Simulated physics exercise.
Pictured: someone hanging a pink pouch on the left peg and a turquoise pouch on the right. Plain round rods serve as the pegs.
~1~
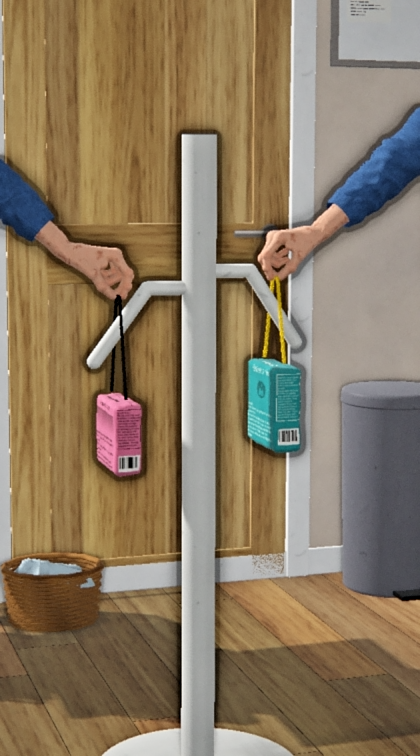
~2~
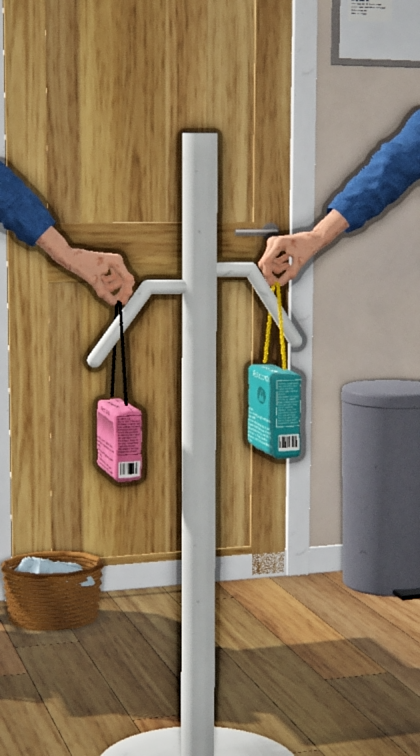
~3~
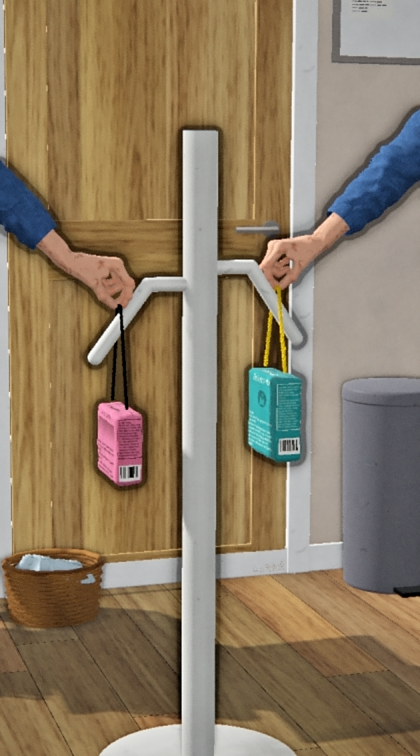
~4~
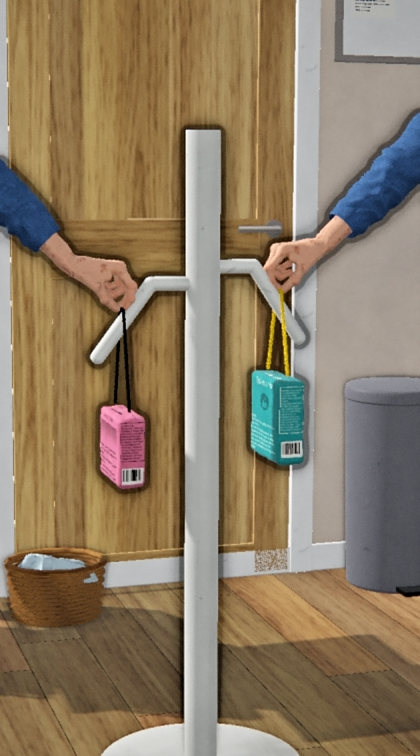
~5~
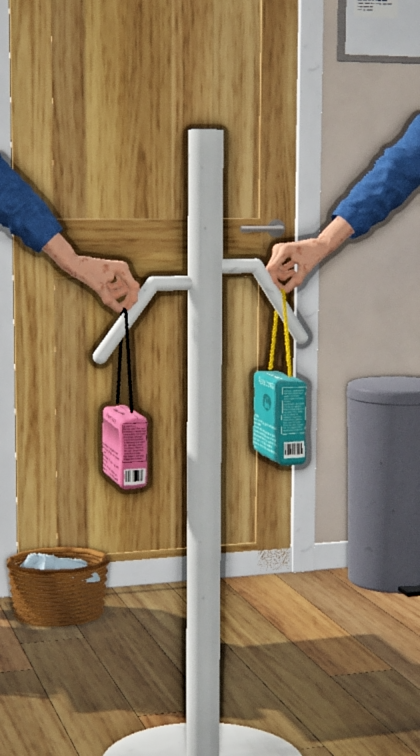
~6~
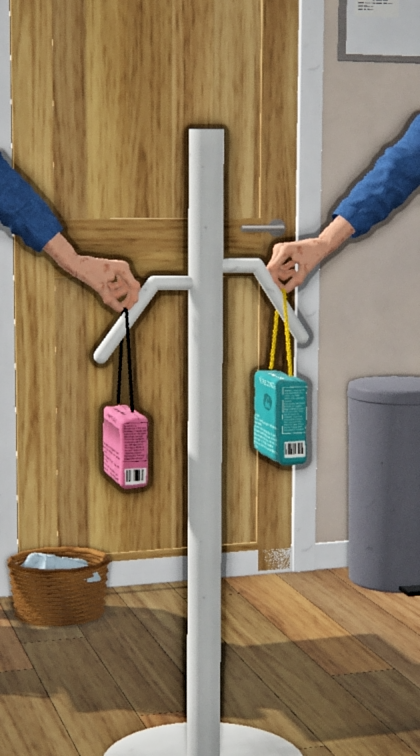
At first, two hands in blue sleeves hold a pink pouch by a black cord at the left peg of a white stand and a turquoise pouch by a yellow cord at the right. Both hands lower the pouches very slightly, then stay nearly still, still gripping the cords beside the sloping pegs.
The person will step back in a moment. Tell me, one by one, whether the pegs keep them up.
At the end, the pink pouch falls, the turquoise pouch falls.
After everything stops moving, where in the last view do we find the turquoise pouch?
Resting place: About (307, 750).
Then, 0.26 s past the final frame, pink pouch falling near (126, 545); turquoise pouch falling near (280, 508).
Then, 0.46 s past the final frame, pink pouch on the floor near (139, 745); turquoise pouch on the floor near (281, 724).
Then, 0.68 s past the final frame, pink pouch on the floor; turquoise pouch on the floor.
When it is over, pink pouch on the floor; turquoise pouch on the floor near (307, 750). The pink pouch slips off its peg and the turquoise pouch drops to the floor.
